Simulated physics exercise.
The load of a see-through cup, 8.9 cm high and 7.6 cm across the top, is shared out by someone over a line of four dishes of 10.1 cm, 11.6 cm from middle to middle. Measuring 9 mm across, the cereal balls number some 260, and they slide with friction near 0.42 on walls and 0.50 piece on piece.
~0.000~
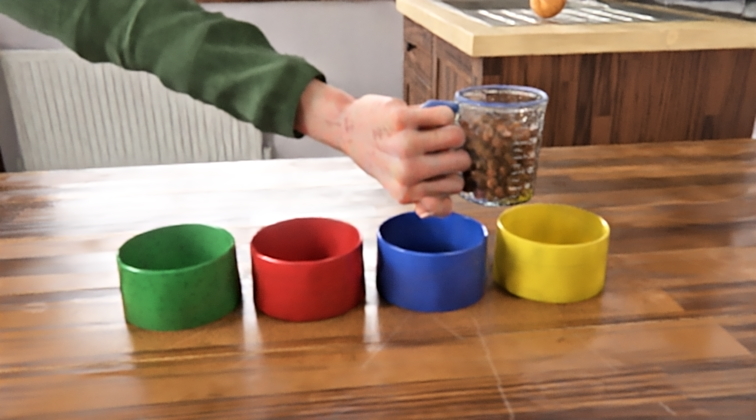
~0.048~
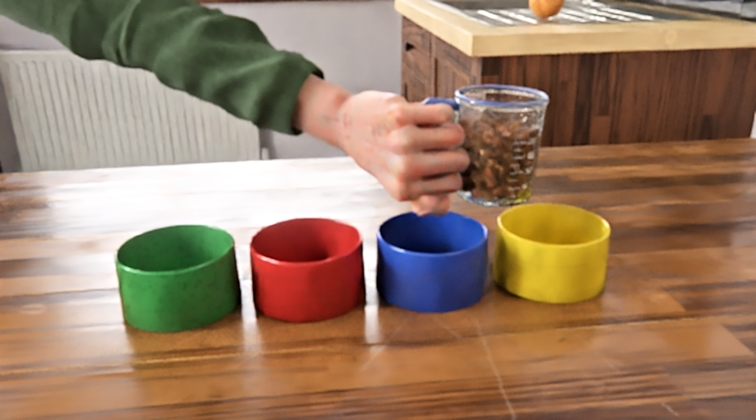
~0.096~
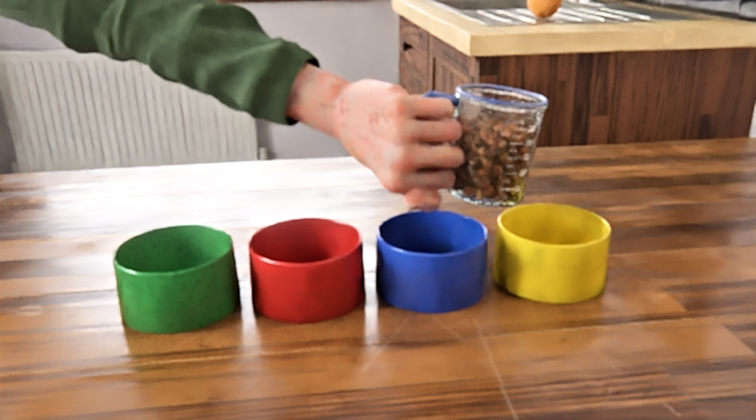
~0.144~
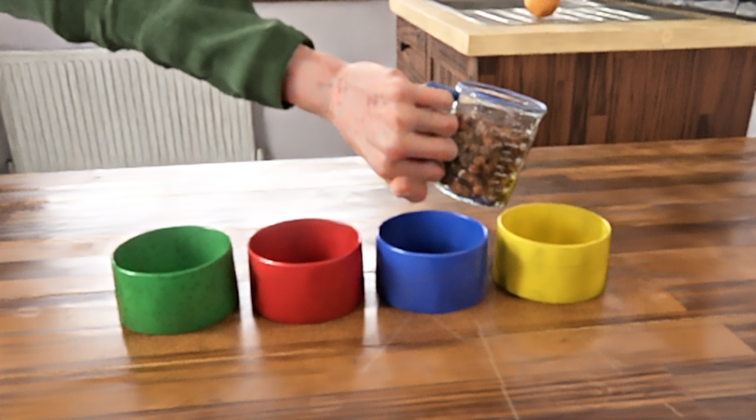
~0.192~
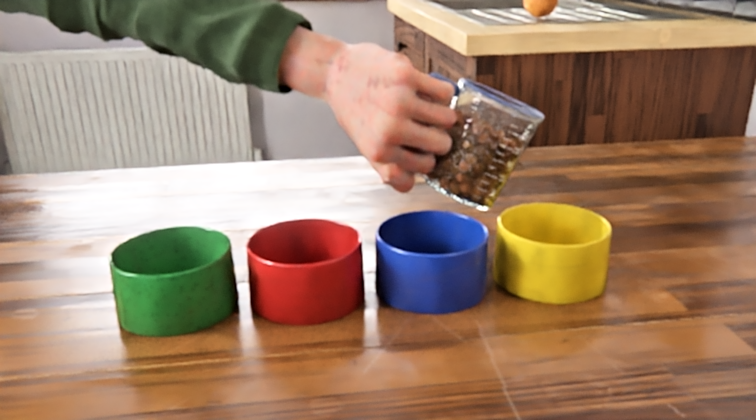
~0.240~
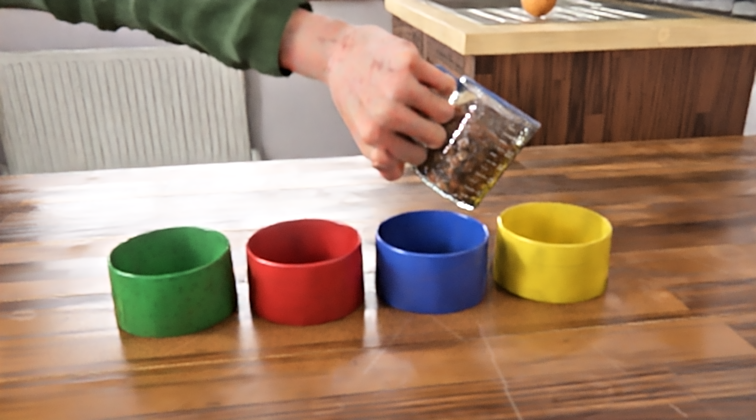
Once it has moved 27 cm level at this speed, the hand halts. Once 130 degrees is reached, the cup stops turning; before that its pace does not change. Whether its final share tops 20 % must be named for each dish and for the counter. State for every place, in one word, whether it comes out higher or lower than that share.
Red dish: Lower, blue dish: Higher, green dish: Lower, yellow dish: Lower, counter: Lower.
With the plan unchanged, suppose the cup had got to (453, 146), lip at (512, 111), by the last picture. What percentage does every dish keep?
Red: 50 / blue: 0 / green: 10 / yellow: 0.
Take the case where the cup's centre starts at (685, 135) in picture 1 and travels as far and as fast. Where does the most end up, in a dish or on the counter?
Top spot: Counter.
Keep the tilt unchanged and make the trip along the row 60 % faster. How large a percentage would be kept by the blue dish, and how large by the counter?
Shares: Blue 20, counter 20.
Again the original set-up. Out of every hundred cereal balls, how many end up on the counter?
0 %.
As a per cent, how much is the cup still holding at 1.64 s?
0 %.
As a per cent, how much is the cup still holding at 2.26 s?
It should be near 0 per cent.
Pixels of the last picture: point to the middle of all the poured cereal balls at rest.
When it all comes to rest, the middle is near (426, 263).
Then, at 1.08 s, tilt 130 degrees; cup holds 0 %, blue 100 %.
After 1.64 s, tilt 130 degrees; cup holds 0 %, blue 100 %.
Then, at 2.26 s, tilt 130 degrees; cup holds 0 %, blue 100 %.
In the end, at 2.6 s, red 0 %, blue 100 %, green 0 %, yellow 0 %, counter 0 %.
